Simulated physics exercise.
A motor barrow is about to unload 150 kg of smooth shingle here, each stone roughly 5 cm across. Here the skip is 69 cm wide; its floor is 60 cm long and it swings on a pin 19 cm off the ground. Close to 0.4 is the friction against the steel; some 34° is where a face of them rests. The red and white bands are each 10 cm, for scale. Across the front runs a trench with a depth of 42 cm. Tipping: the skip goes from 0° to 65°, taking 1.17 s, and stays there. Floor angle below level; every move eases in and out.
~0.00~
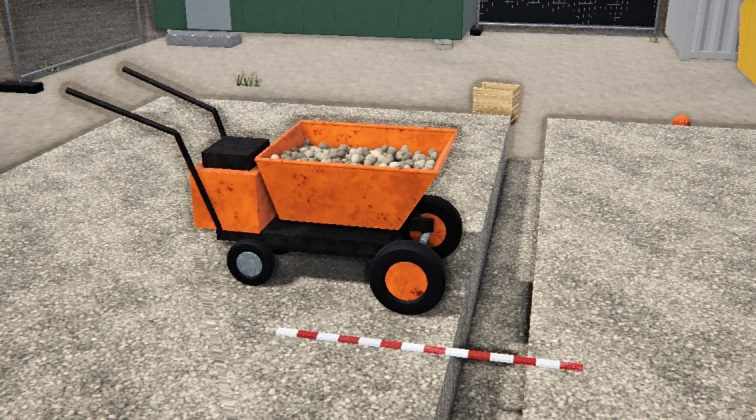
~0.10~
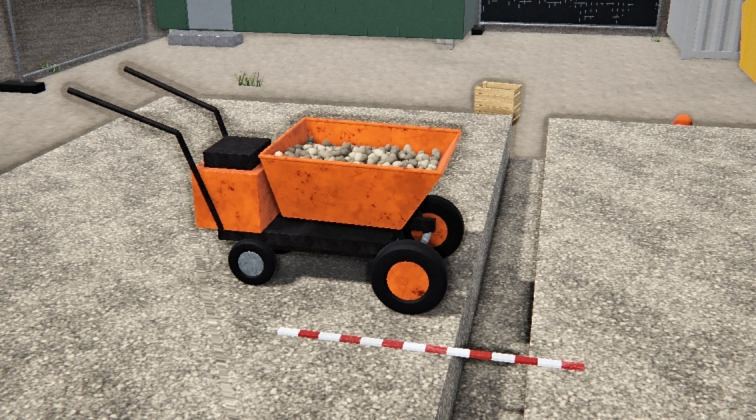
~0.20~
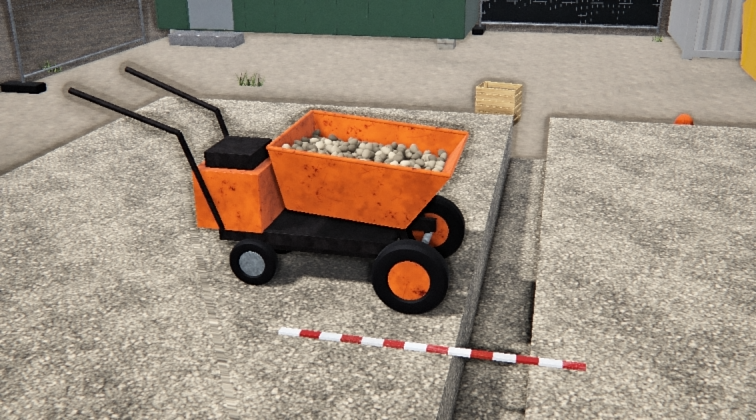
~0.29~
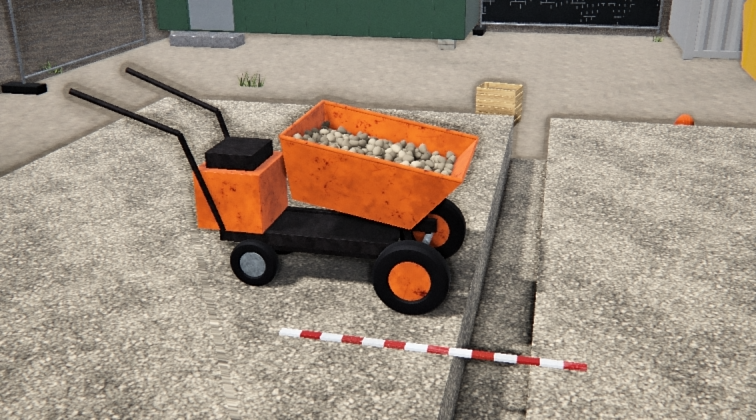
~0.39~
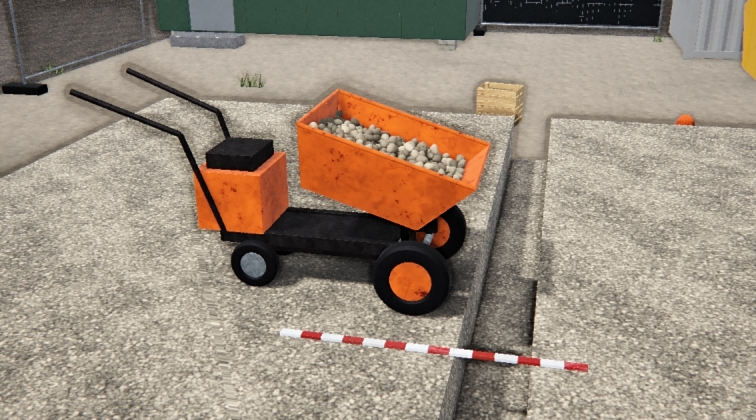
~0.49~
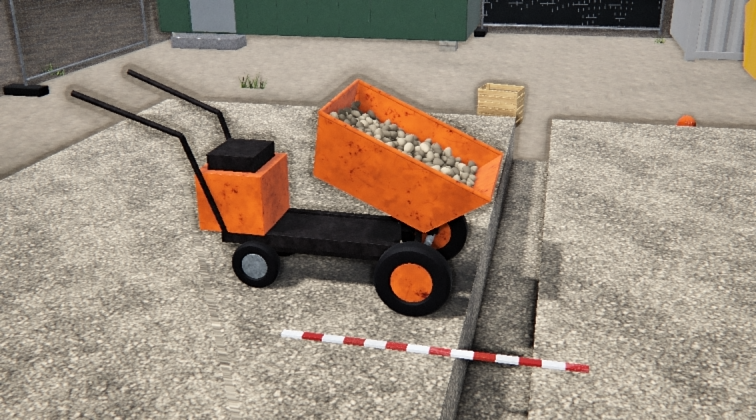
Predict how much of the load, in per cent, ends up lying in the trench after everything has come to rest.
Roughly 18 per cent of it.
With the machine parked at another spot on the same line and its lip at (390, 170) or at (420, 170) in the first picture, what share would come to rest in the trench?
Estimates: 50 % then 30 %.
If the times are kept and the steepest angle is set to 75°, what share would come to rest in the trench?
It would be close to 20 percent.
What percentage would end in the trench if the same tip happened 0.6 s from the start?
That would give about 10 percent.
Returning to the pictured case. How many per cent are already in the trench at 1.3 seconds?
By then, around 0 percent.
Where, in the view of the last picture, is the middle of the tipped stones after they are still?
Look at roughly (585, 300).
After 0.9 s the floor is at 55°; 100 % in the skip; the foremost stones are at (525, 227).
After 1.3 s the floor is at 65°; 73 % in the skip, 27 % past the trench; the foremost stones are at (619, 299).
After 1.6 s the floor is at 65°; 43 % in the skip, 56 % past the trench; the foremost stones are at (736, 315).
After 3.6 s the floor is at 65°; 16 % in the skip, 18 % in the trench, 66 % past the trench; the foremost stones are past the picture's edge.
